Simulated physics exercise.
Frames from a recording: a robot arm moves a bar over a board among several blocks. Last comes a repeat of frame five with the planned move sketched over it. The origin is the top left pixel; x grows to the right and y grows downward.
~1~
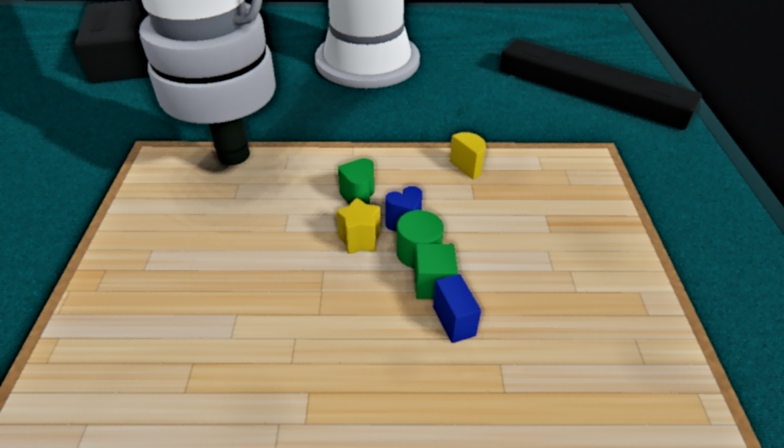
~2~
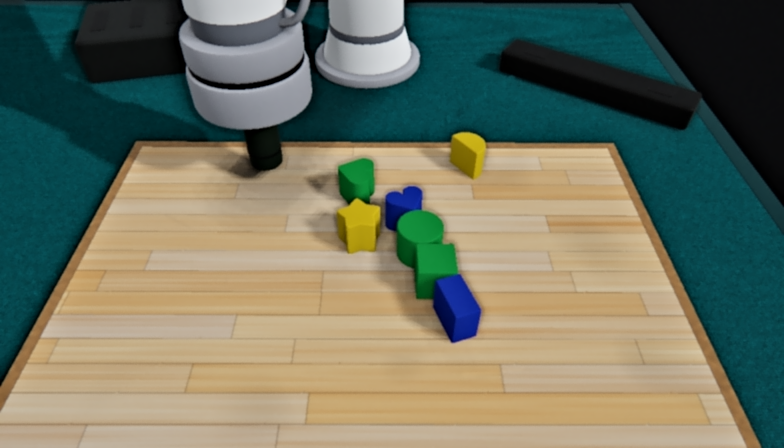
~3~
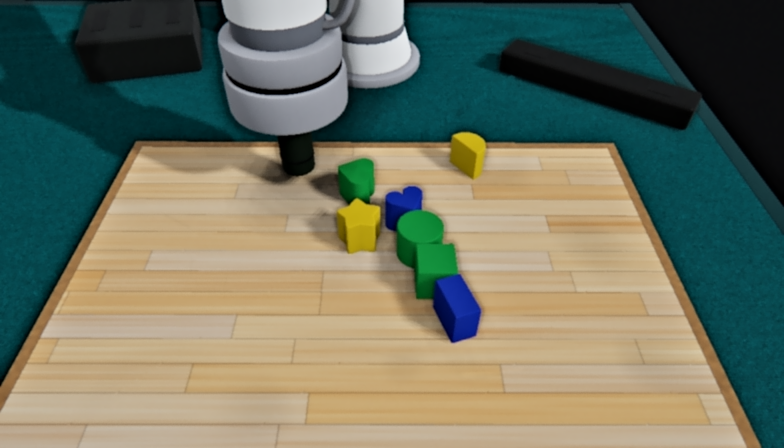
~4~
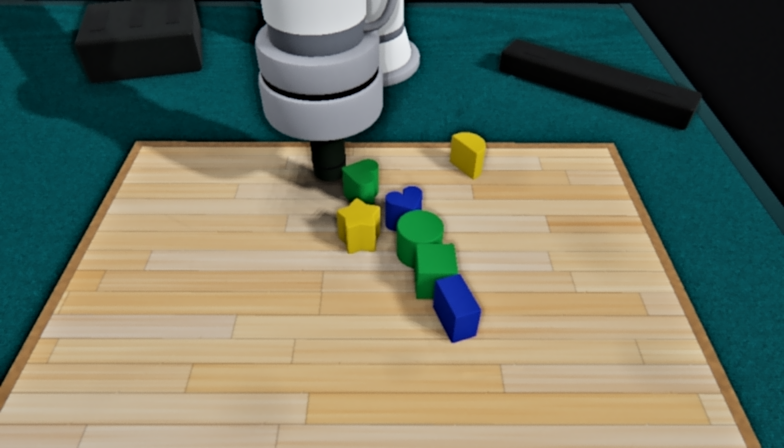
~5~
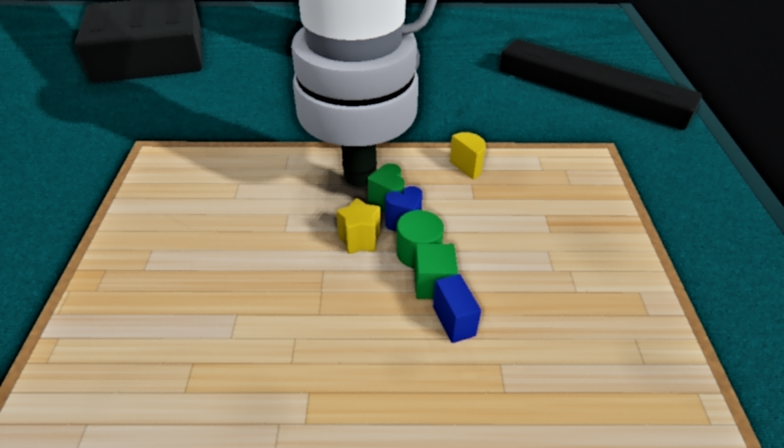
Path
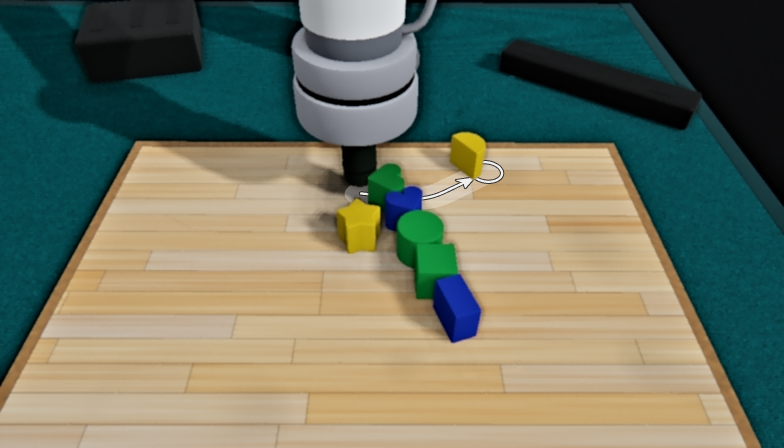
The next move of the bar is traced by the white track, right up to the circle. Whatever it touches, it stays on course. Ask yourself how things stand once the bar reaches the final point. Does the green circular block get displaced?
In short: No.
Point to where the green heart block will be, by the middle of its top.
That would be at about pixel (461, 185).
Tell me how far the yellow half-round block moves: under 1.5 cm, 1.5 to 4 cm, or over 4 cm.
It will fall in the middle band, 1.5 to 4 cm.
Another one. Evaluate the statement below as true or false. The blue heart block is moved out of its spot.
The claim holds.
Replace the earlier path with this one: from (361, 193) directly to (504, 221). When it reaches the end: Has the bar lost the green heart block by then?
I believe not.
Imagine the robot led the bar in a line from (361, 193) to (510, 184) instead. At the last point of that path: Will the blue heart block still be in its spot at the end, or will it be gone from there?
It is moved from its place.
The line goes from (361, 193) over (408, 199) and (451, 189) to (487, 172).
On the path given first. One third of the way, bar (409, 182); green heart block (439, 181); blue heart block (417, 198), turned 45° clockwise.
Two thirds of the way, bar (453, 172); green heart block (461, 185), turned 20° clockwise; blue heart block (417, 198), turned 45° clockwise.
At the end, bar (489, 156); green heart block (461, 185), turned 20° clockwise; blue heart block (417, 198), turned 45° clockwise; green circular block unmoved; yellow half-round block (481, 131), turned 75° anticlockwise.
